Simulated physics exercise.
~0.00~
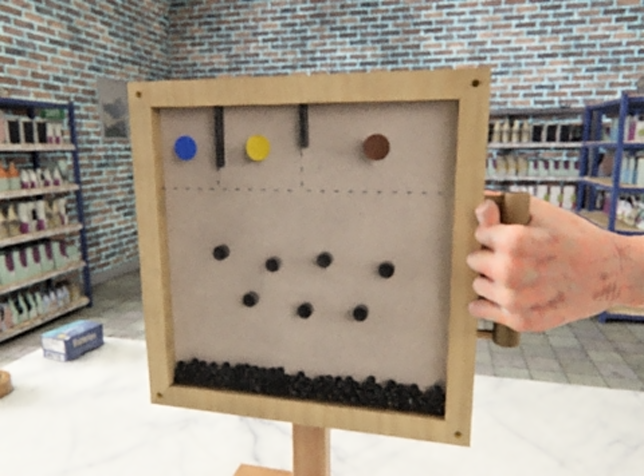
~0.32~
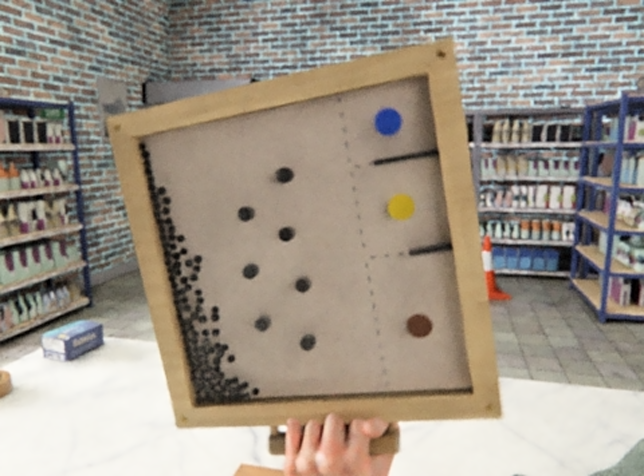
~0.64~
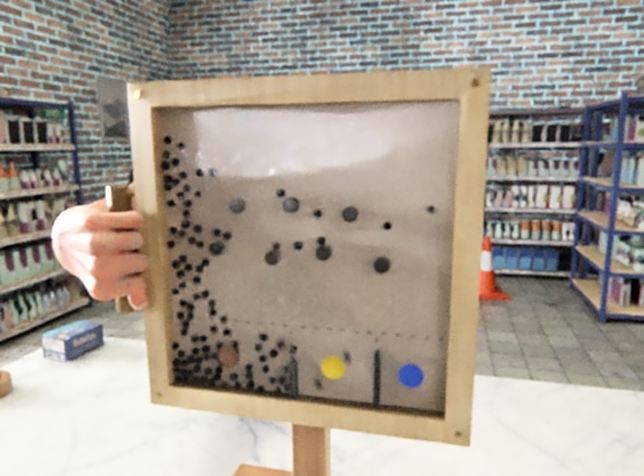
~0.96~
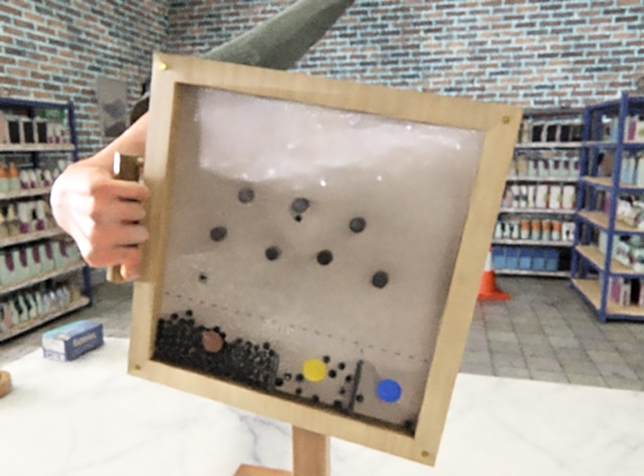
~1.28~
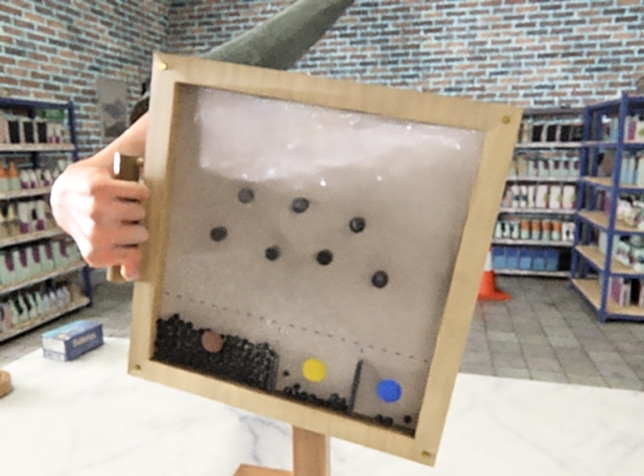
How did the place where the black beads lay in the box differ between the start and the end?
At the start the beads lay in a thin layer along the bottom edge, on the side away from the coloured dots. By the end they were in the pockets, mostly heaped around the brown dot at the lower left.
